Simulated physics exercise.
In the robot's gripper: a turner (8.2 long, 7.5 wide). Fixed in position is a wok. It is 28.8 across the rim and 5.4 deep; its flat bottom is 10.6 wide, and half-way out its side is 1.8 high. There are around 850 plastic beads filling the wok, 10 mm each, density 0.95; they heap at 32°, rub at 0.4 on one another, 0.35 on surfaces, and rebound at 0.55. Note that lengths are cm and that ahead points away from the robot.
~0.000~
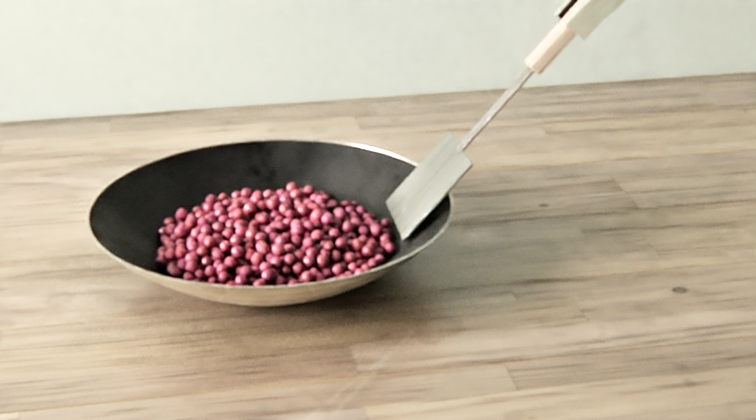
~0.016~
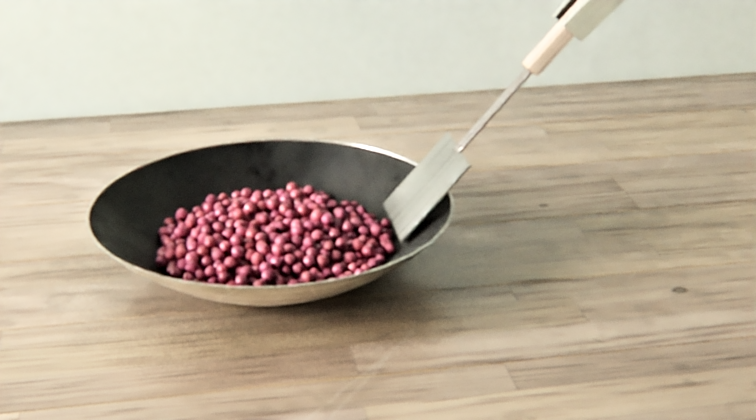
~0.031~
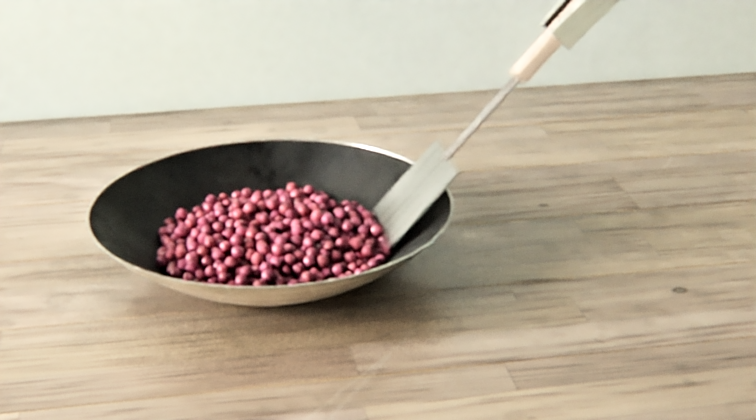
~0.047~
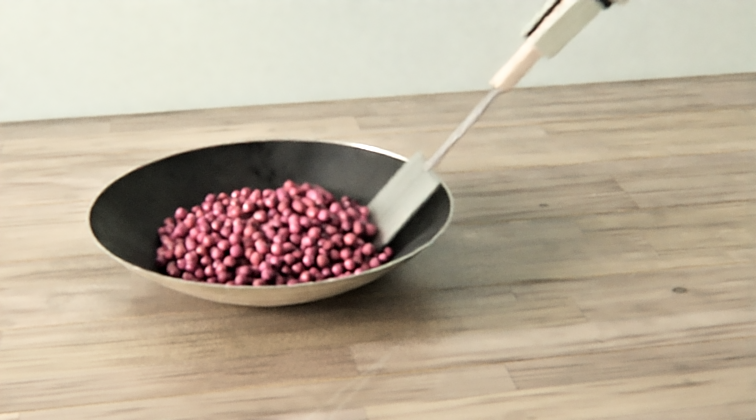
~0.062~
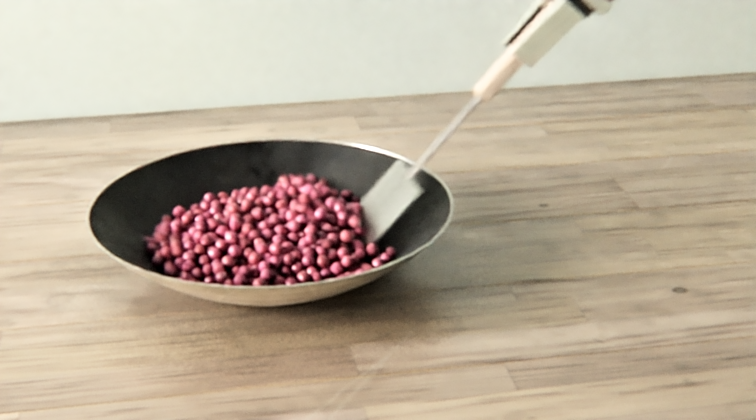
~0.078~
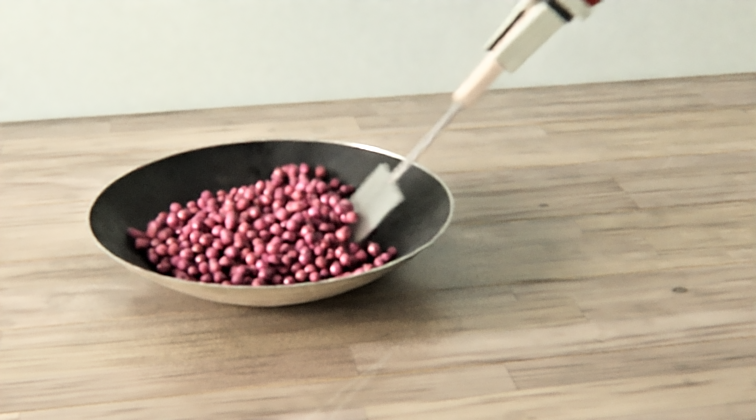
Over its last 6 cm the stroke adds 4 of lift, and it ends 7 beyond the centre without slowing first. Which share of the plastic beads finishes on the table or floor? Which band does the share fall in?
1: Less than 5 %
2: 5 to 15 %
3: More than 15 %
3.
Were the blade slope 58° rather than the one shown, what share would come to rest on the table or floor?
My guess is close to 20 per cent.
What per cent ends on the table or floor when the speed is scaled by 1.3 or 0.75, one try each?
Some 25 and 10 per cent.
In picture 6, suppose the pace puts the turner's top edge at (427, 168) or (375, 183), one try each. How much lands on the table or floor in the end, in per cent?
That comes to some 0 and some 25 percent, in that order.
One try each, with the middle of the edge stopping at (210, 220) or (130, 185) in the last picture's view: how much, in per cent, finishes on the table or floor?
The two tries give near 10 and near 35 in a hundred.
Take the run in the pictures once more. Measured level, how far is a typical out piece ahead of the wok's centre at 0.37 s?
It sits close to 22 cm ahead of the middle.
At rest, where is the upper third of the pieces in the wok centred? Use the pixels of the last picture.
It is centred around (171, 236).
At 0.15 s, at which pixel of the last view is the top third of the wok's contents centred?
Near (221, 216).
By 0.12 s, sloping 48°, highest piece 7 above the table; 853 in the wok.
By 0.15 s, sloping 48°, highest piece 8 above the table; 853 in the wok.
By 0.37 s, sloping 48°, highest piece 8 above the table; 681 in the wok, 112 on the table or floor, 60 on the blade or in flight.
By 1.42 s, sloping 48°, highest piece 5 above the table; 679 in the wok, 174 on the table or floor.
Final count, 679 in the wok, 174 on the table or floor. That is 20 % on the table or floor.
